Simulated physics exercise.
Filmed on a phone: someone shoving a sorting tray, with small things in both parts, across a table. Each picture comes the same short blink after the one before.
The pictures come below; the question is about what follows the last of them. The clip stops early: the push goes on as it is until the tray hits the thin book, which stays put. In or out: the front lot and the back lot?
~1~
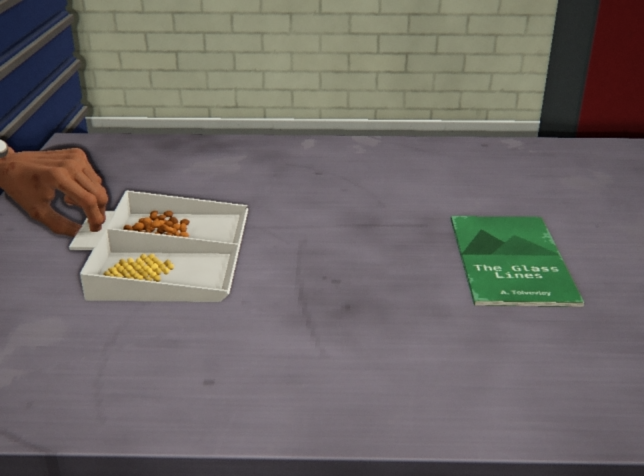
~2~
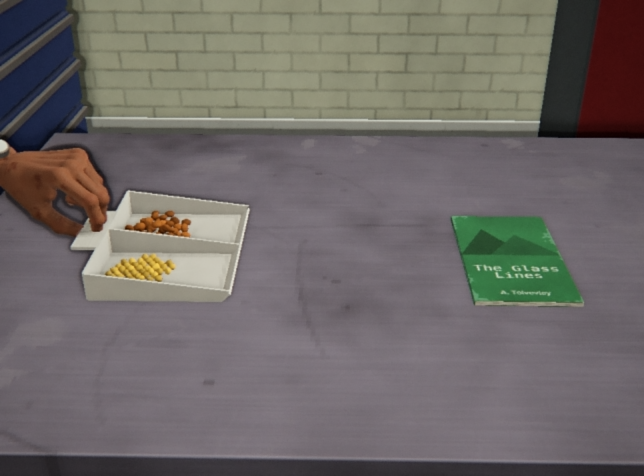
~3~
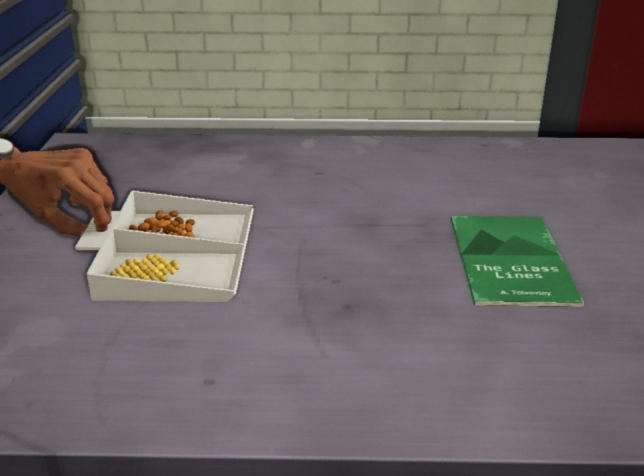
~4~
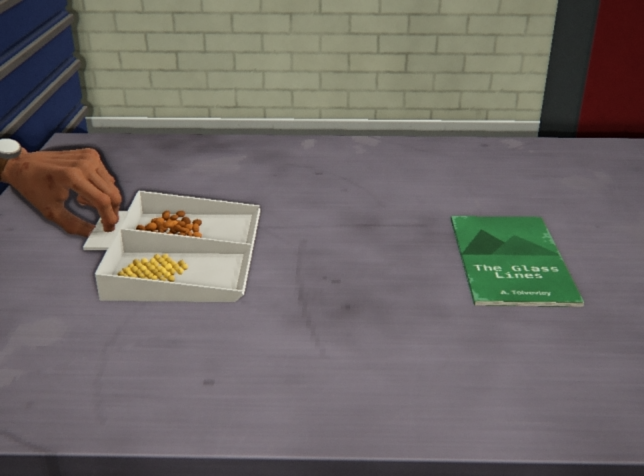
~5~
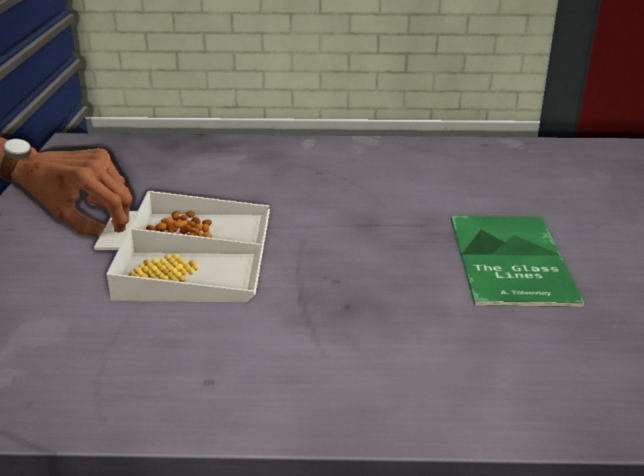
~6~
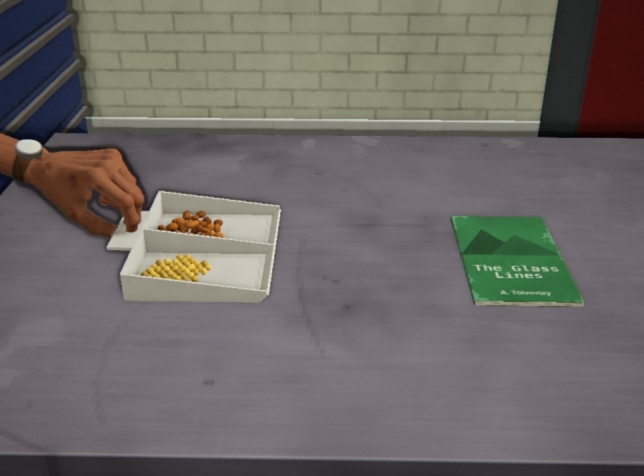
In this case the front lot is kept in, and the back lot is kept in too.
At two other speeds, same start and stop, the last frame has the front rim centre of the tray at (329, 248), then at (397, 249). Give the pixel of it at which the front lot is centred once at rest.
In the first try it comes to rest at (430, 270), and in the second at (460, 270).
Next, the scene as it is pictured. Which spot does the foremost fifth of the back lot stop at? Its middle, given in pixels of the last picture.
Roughly (400, 236).
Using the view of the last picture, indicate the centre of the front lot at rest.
Close to (384, 274) in pixels.
Then, 0.40 s past the last view, tray still sliding, front rim near (362, 249); front lot all inside; back lot all inside.
Then, 0.91 s past the last view, tray stopped at the thin book; front lot all inside, moved towards the front rim; back lot all inside.
Finally, tray stopped at the thin book; front lot all inside, moved towards the front rim; back lot all inside.
